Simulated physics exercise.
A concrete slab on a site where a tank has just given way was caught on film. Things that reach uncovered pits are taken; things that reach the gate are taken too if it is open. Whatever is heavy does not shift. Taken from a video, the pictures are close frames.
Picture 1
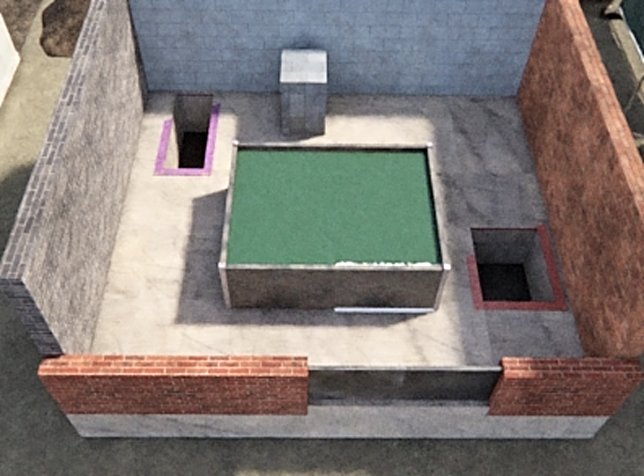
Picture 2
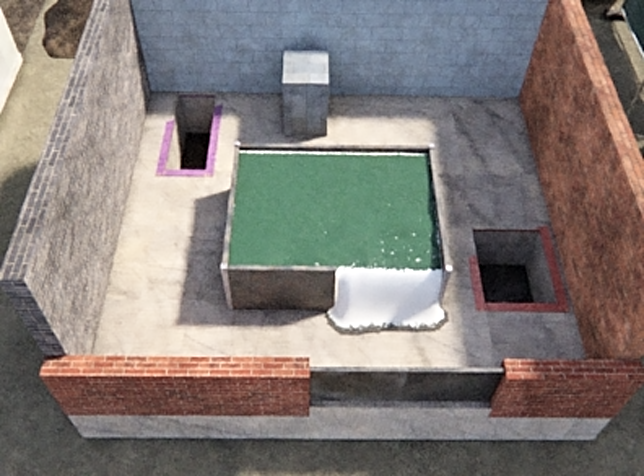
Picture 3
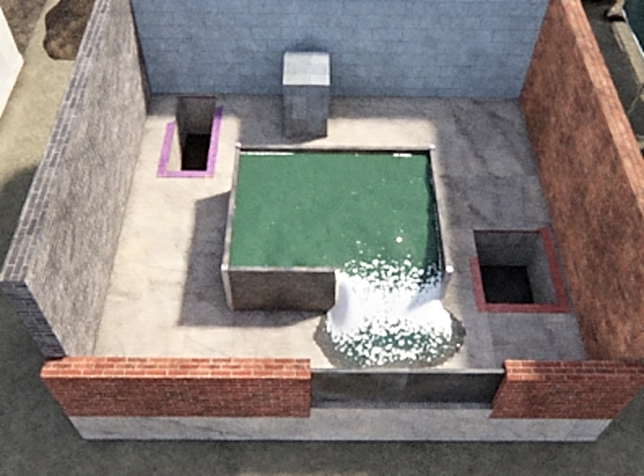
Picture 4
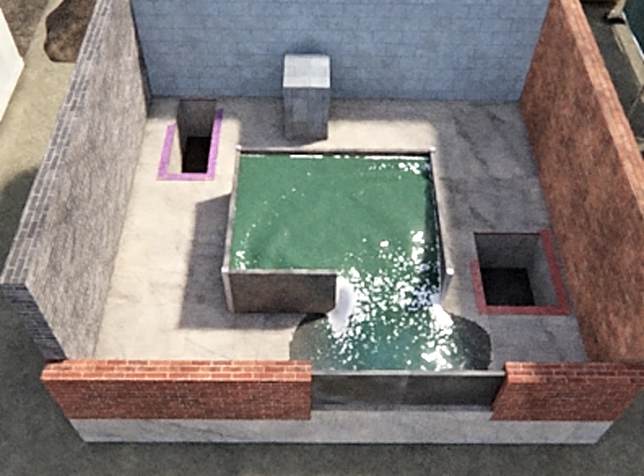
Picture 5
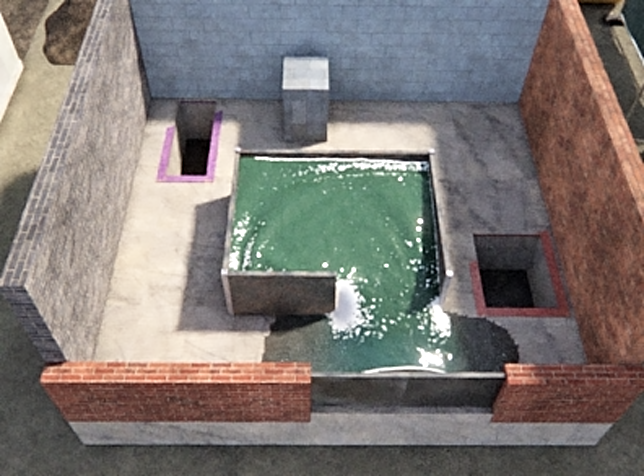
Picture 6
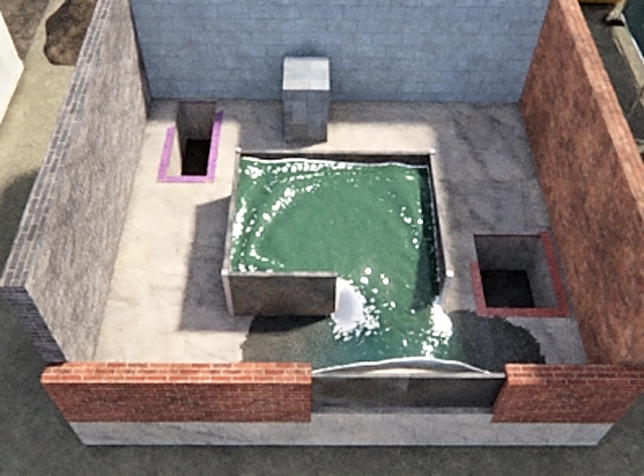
In this clip, green water sits in an open tank on a walled concrete slab, then pours through a gap at its front right corner, foaming and spreading across the slab to the low front wall.
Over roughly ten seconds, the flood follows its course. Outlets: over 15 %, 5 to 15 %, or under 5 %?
Result - gate: Under 5 %, red pit: Over 15 %, purple pit: Over 15 %.
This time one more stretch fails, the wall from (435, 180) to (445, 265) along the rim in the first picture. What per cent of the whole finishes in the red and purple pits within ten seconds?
Parts in a hundred: Red 80, purple 0.
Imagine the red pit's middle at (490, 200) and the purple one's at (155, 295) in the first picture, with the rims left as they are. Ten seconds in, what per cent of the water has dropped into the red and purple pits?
For red, 35 in a hundred; for purple, 30 in a hundred.
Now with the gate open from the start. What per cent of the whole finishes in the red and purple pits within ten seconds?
Red 6 %, purple 0 %.
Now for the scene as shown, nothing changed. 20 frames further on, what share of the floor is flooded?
Estimated share: About 55 %.
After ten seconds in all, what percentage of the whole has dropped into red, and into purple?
About 44 and 18 per cent.
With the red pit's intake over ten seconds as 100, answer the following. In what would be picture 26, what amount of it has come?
Estimate: Roughly 40 %.
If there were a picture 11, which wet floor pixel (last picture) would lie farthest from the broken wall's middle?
Approximate pixel: (88, 392).
A moment on, water covers 30 % of the floor; the gate 0 %, the red pit 0 %, the purple pit 0 %.
Next, water covers 40 % of the floor; the gate 0 %, the red pit 5 %, the purple pit 0 %.
Then, water covers 55 % of the floor; the gate 0 %, the red pit 17 %, the purple pit 1 %.
Later, water covers 70 % of the floor; the gate 0 %, the red pit 32 %, the purple pit 8 %.
In the end, water covers 90 % of the floor; the gate 0 %, the red pit 43 %, the purple pit 17 %.
